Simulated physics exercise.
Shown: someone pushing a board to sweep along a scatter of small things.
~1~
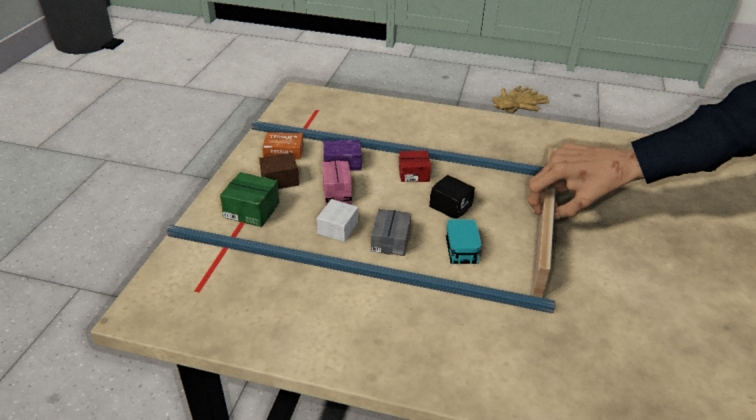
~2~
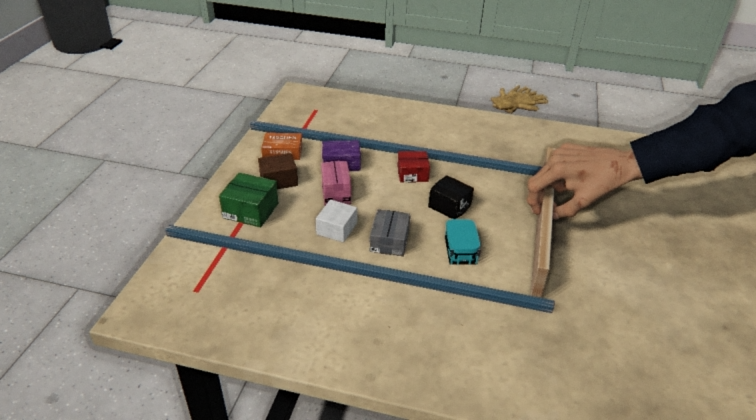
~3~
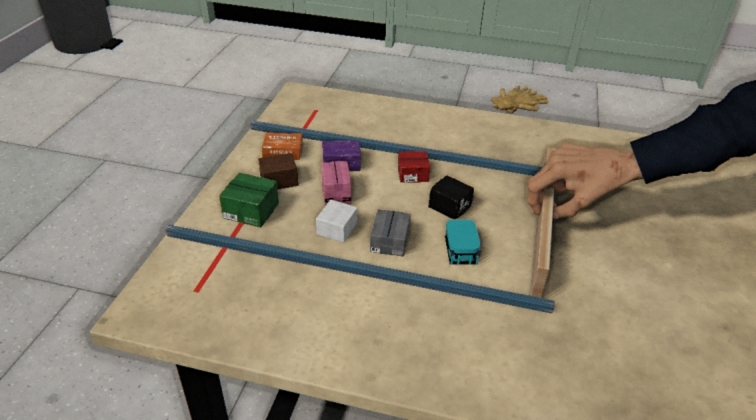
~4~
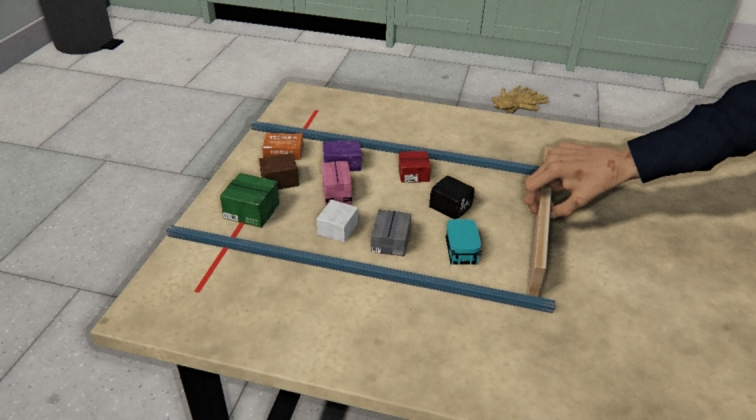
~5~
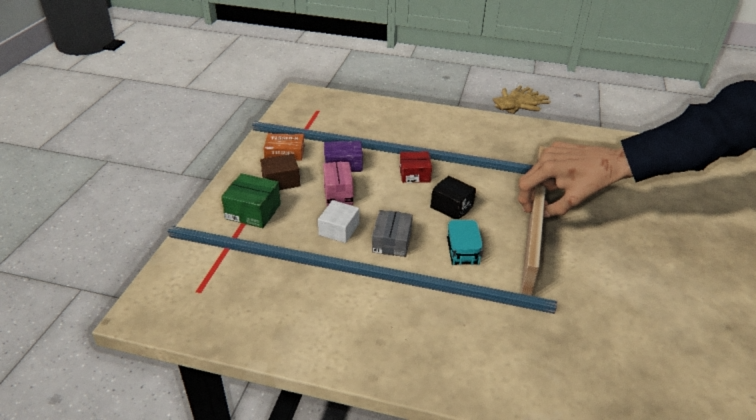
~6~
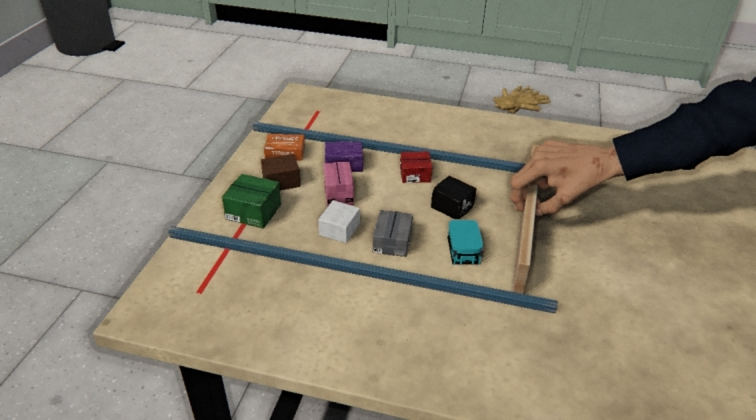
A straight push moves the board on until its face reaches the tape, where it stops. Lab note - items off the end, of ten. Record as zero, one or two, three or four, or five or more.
I expect the drop count to reach three but not five.
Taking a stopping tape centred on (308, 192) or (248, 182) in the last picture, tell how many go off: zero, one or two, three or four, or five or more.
In order: One or two and five or more.
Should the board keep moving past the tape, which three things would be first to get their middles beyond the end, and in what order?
Order, earliest first: Green box, orange box, brown block.
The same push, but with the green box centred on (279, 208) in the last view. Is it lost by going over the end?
Here the green box goes off.
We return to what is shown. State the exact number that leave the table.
The number that fall is 4.
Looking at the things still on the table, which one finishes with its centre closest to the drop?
The foremost one is the purple block.
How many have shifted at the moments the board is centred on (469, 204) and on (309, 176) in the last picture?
By then 2, and later 10.
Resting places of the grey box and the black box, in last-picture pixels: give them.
Okay, so first (210, 198), and next (257, 170).
Early on, none off yet; orange box at rest near (285, 147); green box at rest near (252, 201); brown block at rest near (281, 173).
A while later, none off yet; orange box travelled about its own width near (246, 138); green box travelled well along near (184, 189); brown block travelled about its own width near (237, 164).
Finally, the number that fall off is three or four; lost, white block, brown block, green box and orange box.
